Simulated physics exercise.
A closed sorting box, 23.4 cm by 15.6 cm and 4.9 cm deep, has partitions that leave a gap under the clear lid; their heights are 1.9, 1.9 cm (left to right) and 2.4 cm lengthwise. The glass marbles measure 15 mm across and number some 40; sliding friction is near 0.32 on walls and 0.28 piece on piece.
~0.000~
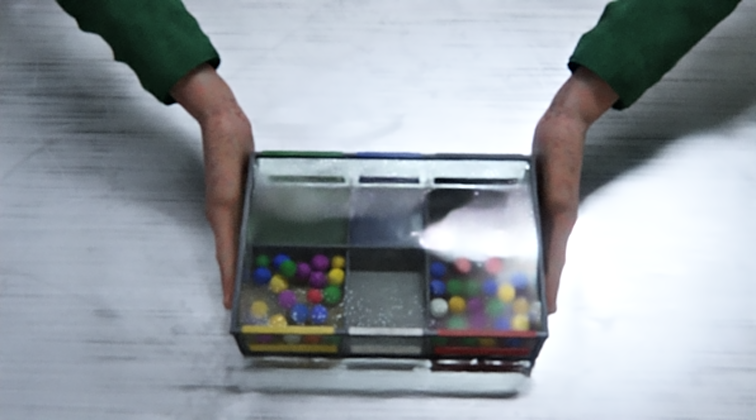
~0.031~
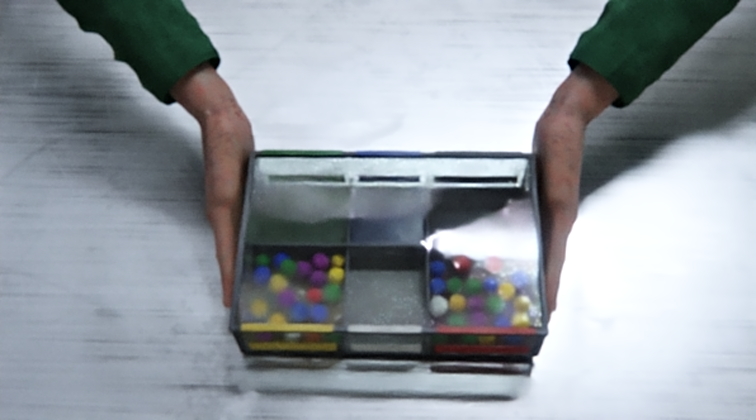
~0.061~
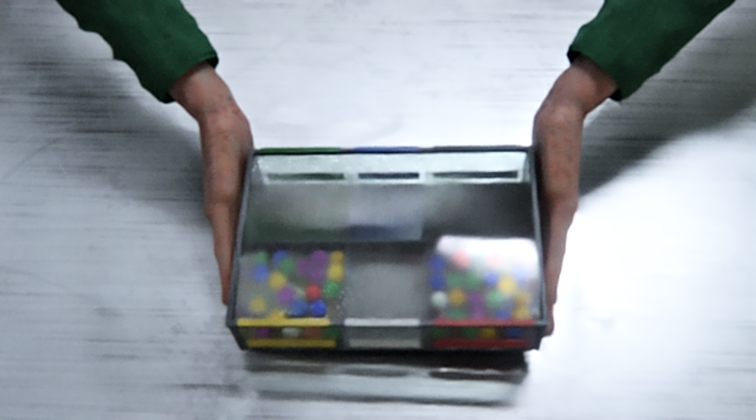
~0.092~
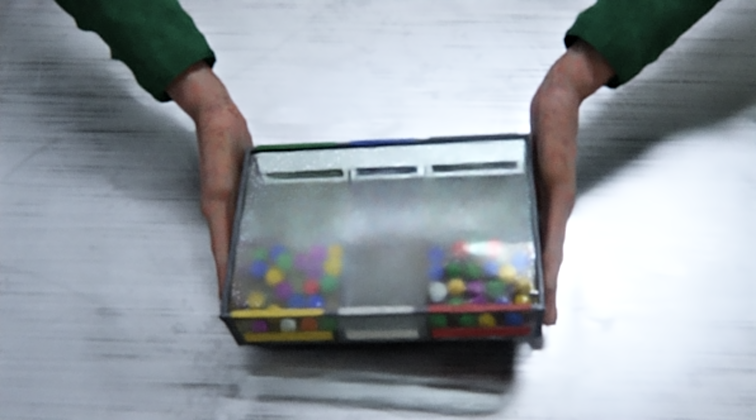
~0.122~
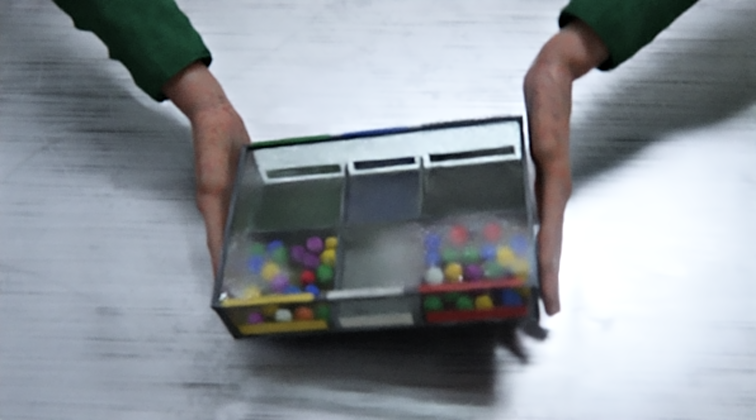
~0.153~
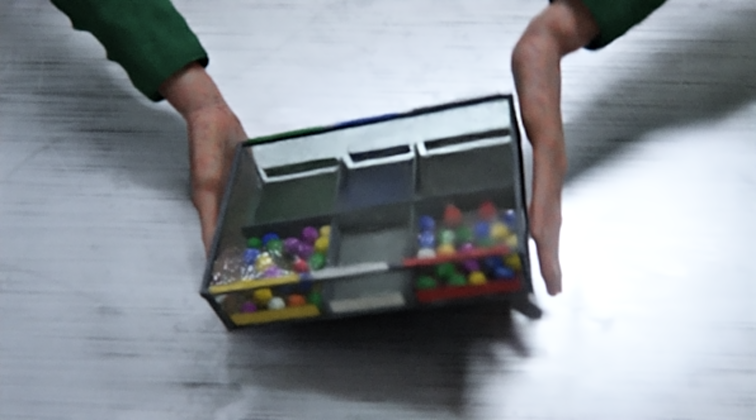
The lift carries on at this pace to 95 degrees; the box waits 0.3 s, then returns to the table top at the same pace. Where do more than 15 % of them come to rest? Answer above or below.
Red below, blue below, green above, yellow above, white below, black below.
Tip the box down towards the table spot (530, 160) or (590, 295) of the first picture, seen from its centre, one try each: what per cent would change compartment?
About 65 and 50 per cent.
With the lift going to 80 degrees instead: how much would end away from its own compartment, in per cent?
About 65 per cent.
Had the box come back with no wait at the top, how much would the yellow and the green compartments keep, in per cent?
In that case yellow 30, green 55.
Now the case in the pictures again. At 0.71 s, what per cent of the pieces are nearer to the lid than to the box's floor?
Roughly 70 per cent.
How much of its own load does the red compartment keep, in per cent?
About 0 per cent.
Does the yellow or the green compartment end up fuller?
The green compartment.
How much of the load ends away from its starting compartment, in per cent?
Some 75 per cent.
Then, at 0.71 s, tilt 95 degrees; red 10 %, blue 10 %, green 35 %, yellow 35 %, white 5 %.
After 1.09 s, tilt 55 degrees; green 75 %, yellow 25 %.
After 1.55 s, tilt 0 degrees; green 75 %, yellow 25 %.
At rest (2.4 s), red 0 %, blue 0 %, green 75 %, yellow 25 %, white 0 %, black 0 %.
